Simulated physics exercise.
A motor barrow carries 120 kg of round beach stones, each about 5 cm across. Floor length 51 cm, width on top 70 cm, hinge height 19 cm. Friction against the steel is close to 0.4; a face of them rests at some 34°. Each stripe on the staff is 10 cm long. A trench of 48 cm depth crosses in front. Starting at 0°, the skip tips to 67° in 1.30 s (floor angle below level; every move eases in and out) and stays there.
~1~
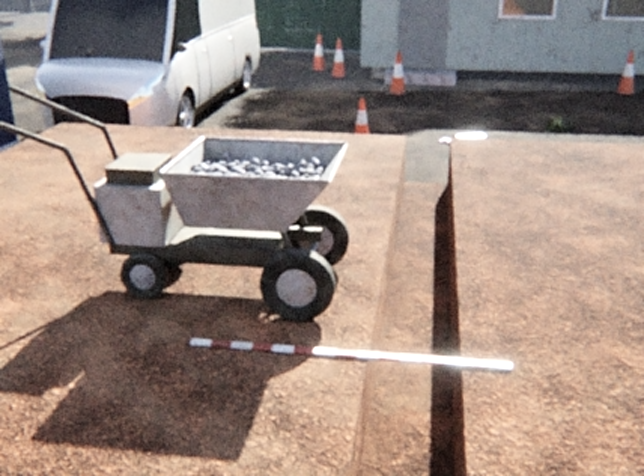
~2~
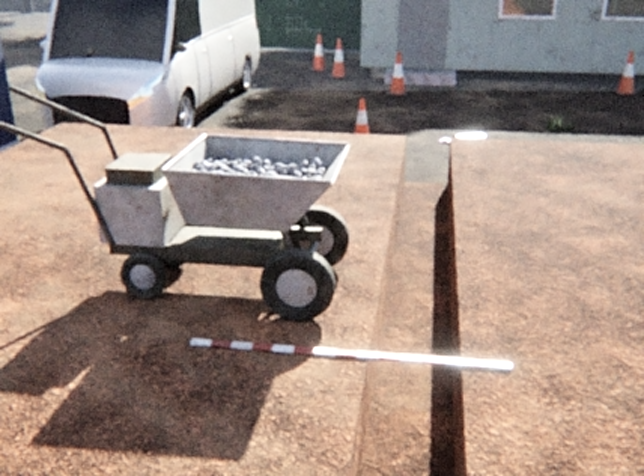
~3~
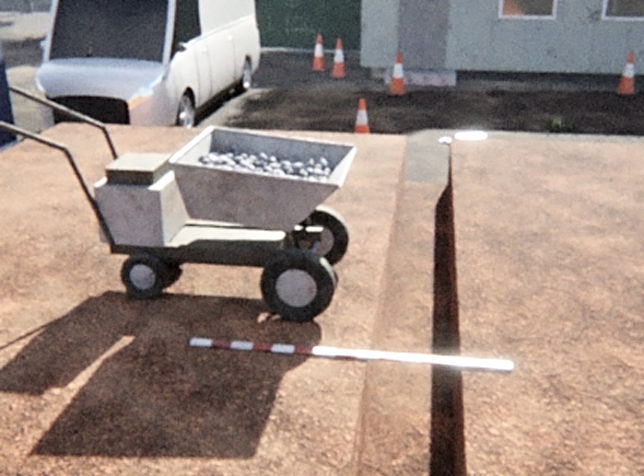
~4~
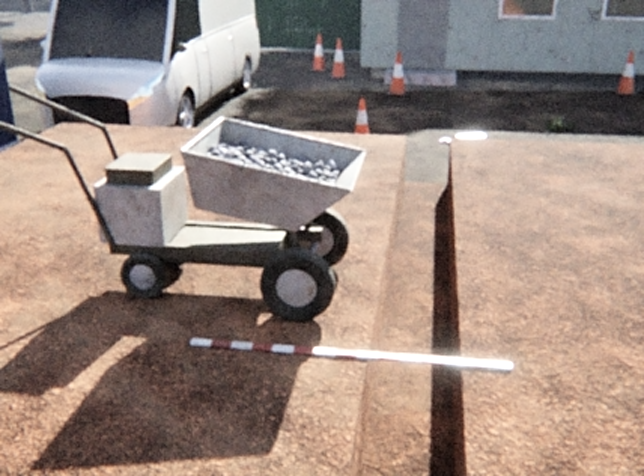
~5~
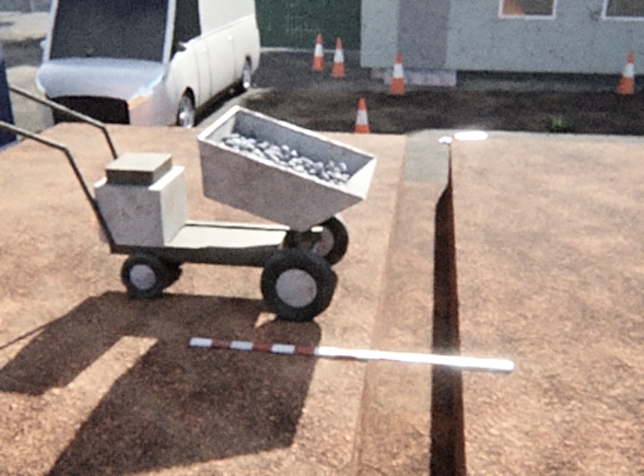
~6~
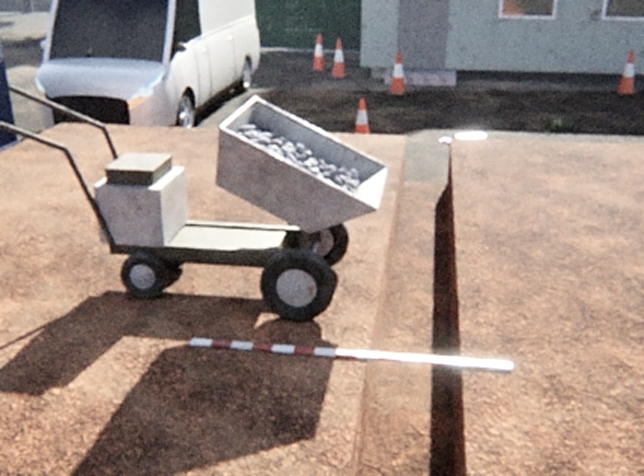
The grey skip of stones on a small motor barrow tilts steadily down toward the right.
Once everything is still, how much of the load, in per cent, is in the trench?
Some 61 per cent of it.
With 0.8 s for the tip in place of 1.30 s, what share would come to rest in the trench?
Then about 50 per cent.
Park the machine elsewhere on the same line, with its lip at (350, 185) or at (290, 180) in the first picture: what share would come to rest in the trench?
First some 40, then 100 per cent.
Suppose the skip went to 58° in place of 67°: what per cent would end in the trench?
In that case some 60 per cent.
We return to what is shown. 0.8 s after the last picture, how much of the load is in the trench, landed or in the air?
Some 25 per cent.
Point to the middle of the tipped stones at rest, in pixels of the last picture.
Their middle is at about (442, 362).
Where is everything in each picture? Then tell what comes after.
The skip is at 0°, its lip at (329, 182); the top of the load is at (269, 169), in the first frame.
Lip at (332, 183), floor tilted 1°, highest stones at (255, 166), in the second frame.
The skip is at 5°, its lip at (340, 186); the top of the load is at (234, 159), in the third frame.
Lip at (351, 191), floor tilted 11°, highest stones at (232, 152), in the fourth frame.
Lip at (364, 199), floor tilted 18°, highest stones at (239, 141), in the fifth frame.
Lip at (377, 210), floor tilted 26°, highest stones at (255, 133), in the sixth frame.
Then, 0.4 s after the last picture the floor is at 57°, 100 % in the skip; the foremost stones are at (409, 242).
Then, 0.8 s after the last picture the floor is at 67°, 60 % in the skip, 24 % in the trench, 15 % past the trench; the foremost stones are at (504, 302).
Then, 1.2 s after the last picture the floor is at 67°, 25 % in the skip, 38 % in the trench, 37 % past the trench; the foremost stones are at (593, 312).
Then, 3.2 s after the last picture the floor is at 67°, 0 % in the skip, 61 % in the trench, 39 % past the trench; the foremost stones are past the picture's edge.
